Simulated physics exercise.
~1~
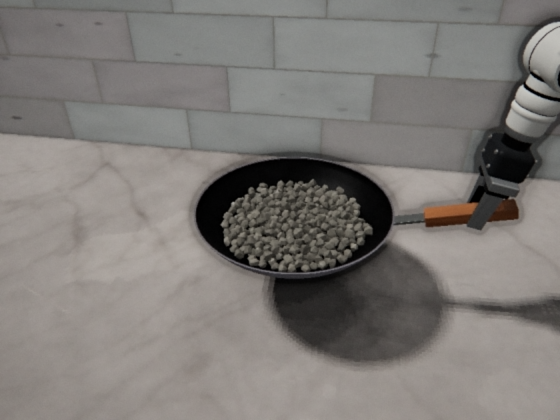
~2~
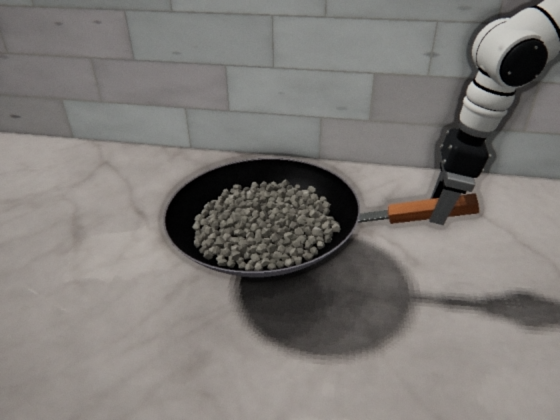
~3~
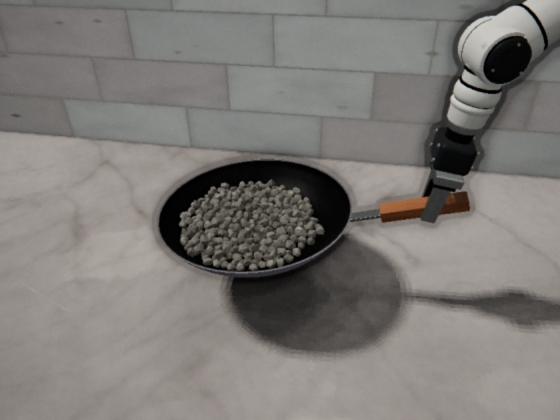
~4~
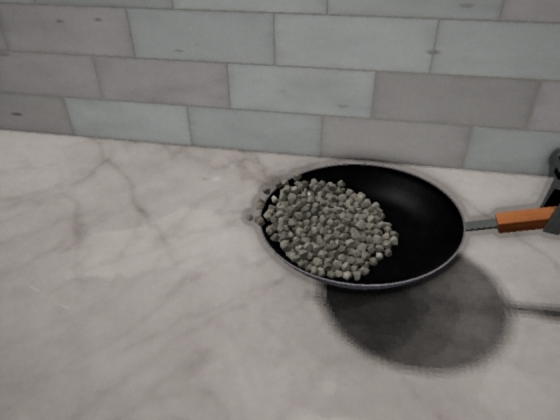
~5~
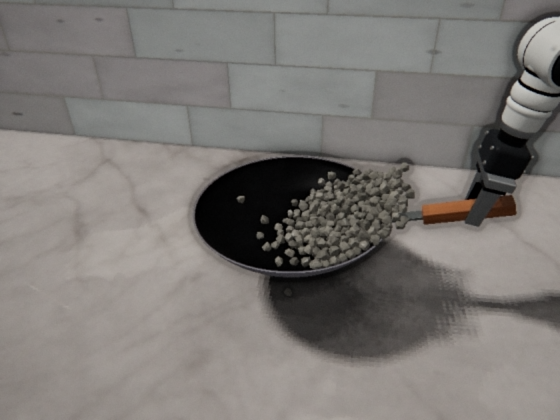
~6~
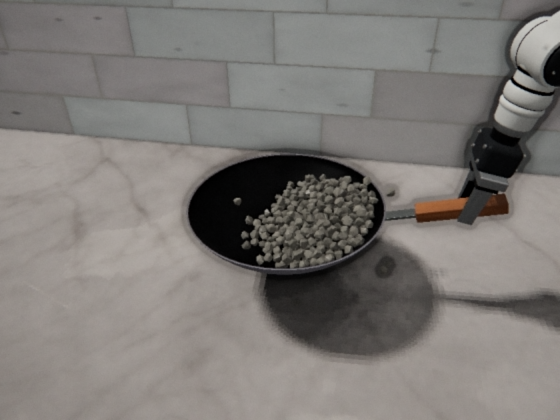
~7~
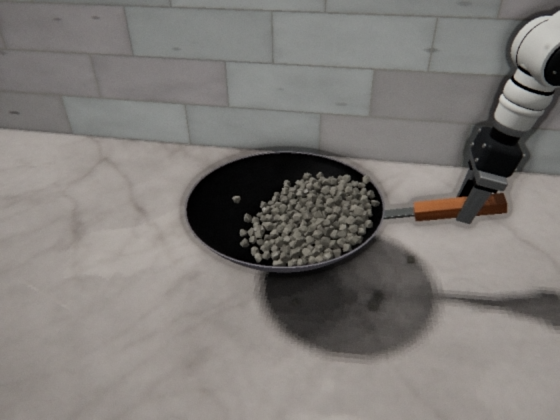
A black frying pan heaped with small grey pebbles hovers over a pale marble counter, seen from slightly above against a wall of grey and greenish tiles. At the right, a white and black robot arm grips its orange-brown handle. The arm draws the pan a little to the left, then moves it far to the right, leaving the pebbles bunched at its left side. It then brings the pan back left, and the load slides toward the handle, some pebbles spilling over the rim. Finally the pan settles almost still, with nearly all the pebbles heaped at its right.
